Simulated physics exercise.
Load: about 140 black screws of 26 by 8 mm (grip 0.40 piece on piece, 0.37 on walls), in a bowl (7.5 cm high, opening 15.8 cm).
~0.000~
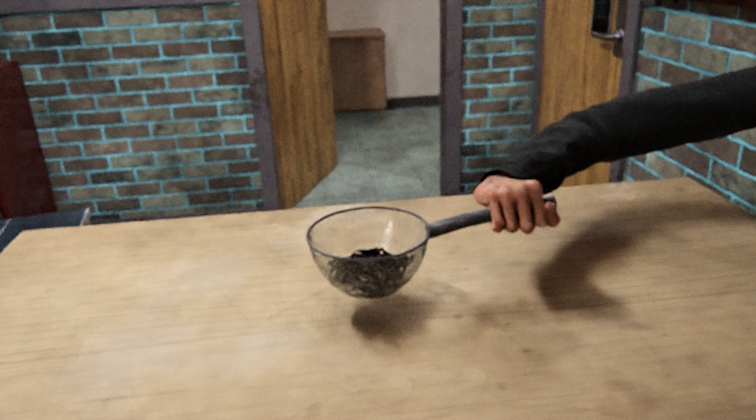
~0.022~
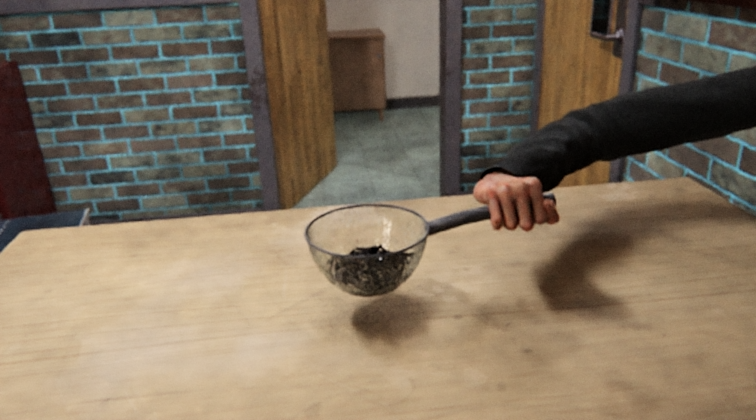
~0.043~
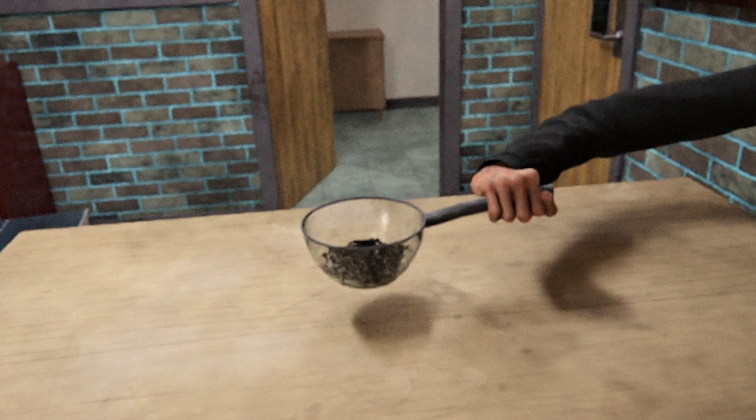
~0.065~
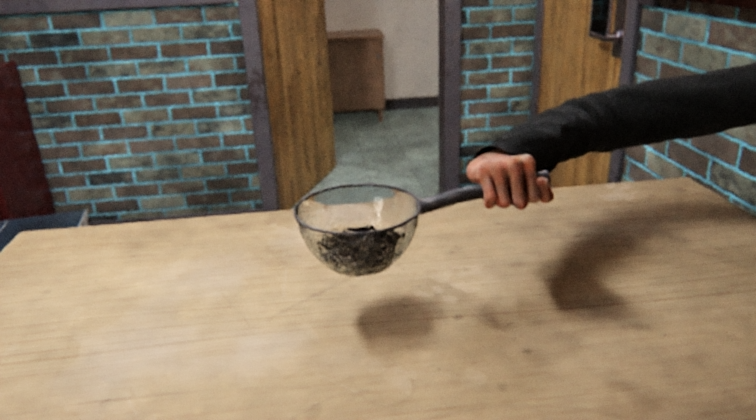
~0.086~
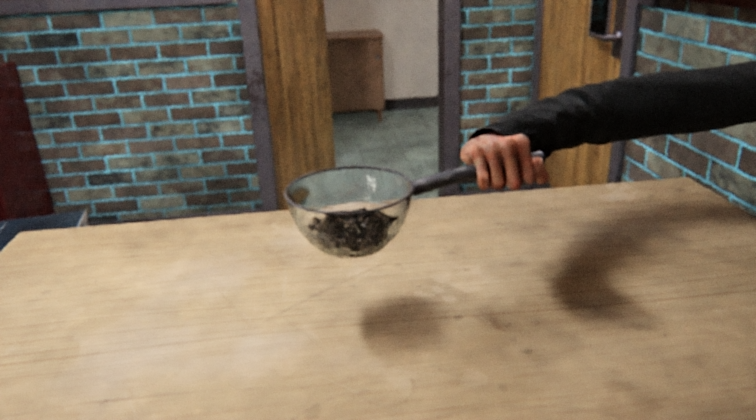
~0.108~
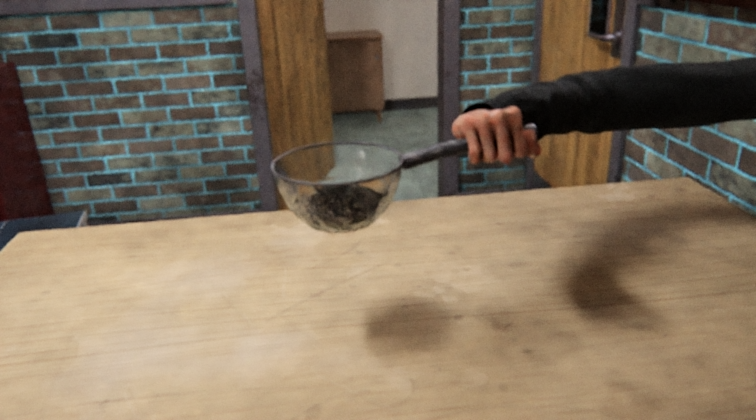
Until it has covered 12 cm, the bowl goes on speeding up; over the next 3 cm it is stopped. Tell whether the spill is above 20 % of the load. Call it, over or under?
My call: Over.
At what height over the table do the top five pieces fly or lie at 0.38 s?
Around 38 cm above the table.
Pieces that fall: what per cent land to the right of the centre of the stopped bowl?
0 %, roughly.
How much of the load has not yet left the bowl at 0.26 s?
Around 0 per cent.
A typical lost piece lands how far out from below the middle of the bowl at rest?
28 cm.
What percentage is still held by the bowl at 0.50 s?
Roughly 0 in a hundred, I'd say.
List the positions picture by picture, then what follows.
Bowl at (370, 267); tilt 0 degrees; moved 0.0 cm; top of the load at (370, 255), in the first picture.
Bowl at (369, 265); tilt 0 degrees; moved 0.4 cm; top of the load at (368, 253), in the second picture.
Bowl at (365, 256); tilt 0 degrees; moved 1.6 cm; top of the load at (365, 246), in the third picture.
Bowl at (360, 242); tilt 0 degrees; moved 3.7 cm; top of the load at (368, 233), in the fourth picture.
Bowl at (351, 221); tilt 0 degrees; moved 6.5 cm; top of the load at (361, 216), in the fifth picture.
Bowl at (340, 193); tilt 0 degrees; moved 10.3 cm; top of the load at (353, 192). Its speed is now 1.93 m/s, in the sixth picture.
After 0.26 s, in the air 100 %; middle of the pieces not yet landed near (244, 55).
After 0.38 s, in the air 100 %; middle of the pieces not yet landed near (178, 66).
After 0.50 s, in the air 100 %; middle of the pieces not yet landed near (135, 195).
After 0.61 s, fallen left of where it stops 100 %.
At rest (0.8 s), fallen left of where it stops 100 %.
